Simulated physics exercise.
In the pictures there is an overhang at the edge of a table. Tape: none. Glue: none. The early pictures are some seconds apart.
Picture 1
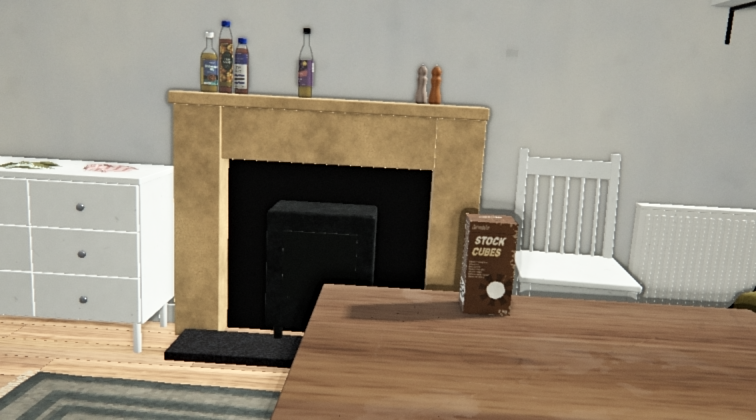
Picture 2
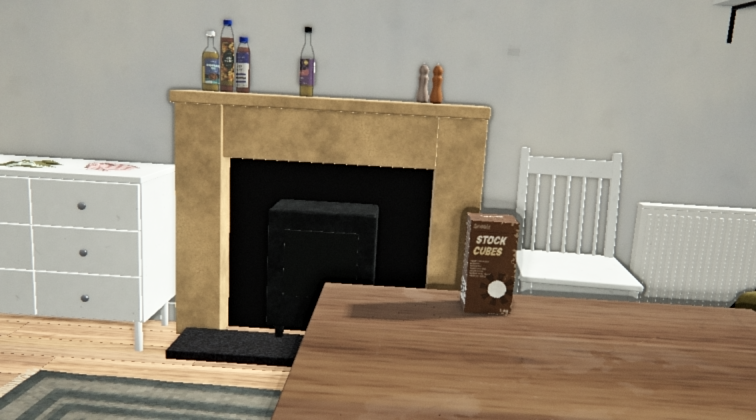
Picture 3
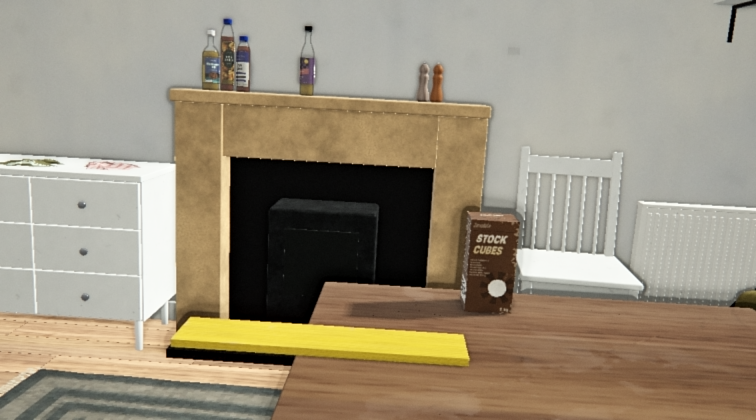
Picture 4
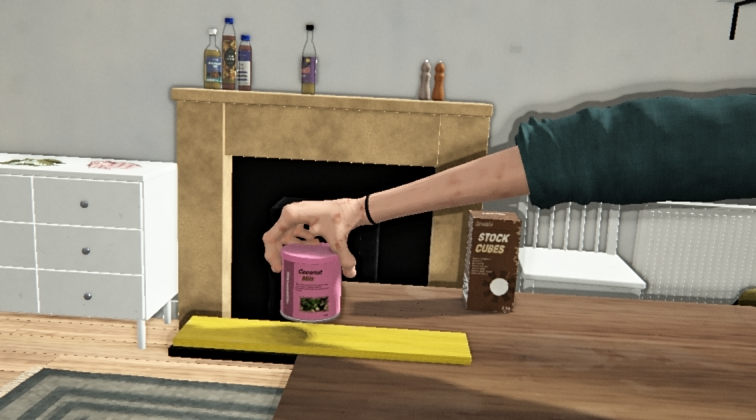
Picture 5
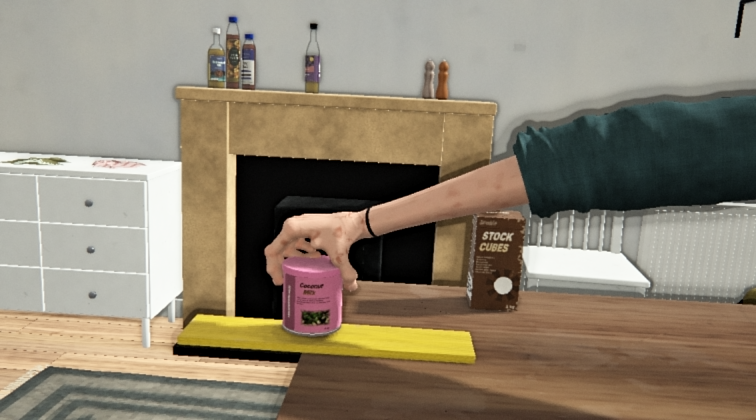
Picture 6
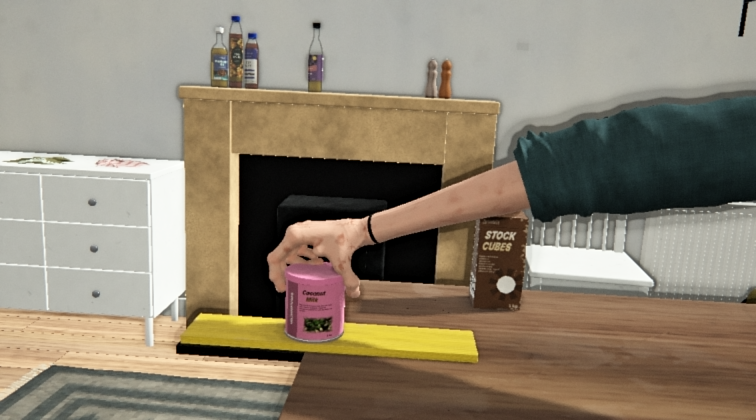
At first, a brown stock cubes box stands on a wooden table before a fireplace, and nothing moves. Then a yellow board appears, jutting past the table's left edge. A hand reaching from the right lowers a pink tin onto the board and keeps hold of it as the view shifts slightly.
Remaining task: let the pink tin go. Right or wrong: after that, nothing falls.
Right.
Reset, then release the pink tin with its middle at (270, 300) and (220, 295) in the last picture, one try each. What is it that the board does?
Try 1: It tumbles. Try 2: It tumbles.
Then, 0.30 s later than the last frame, all is still.
Then, 0.70 s later than the last frame, pink tin resting near (315, 301).
When it is over, all 3 as before. End places, in pixels of the last picture, pink tin near (315, 301). The board stays on the table.
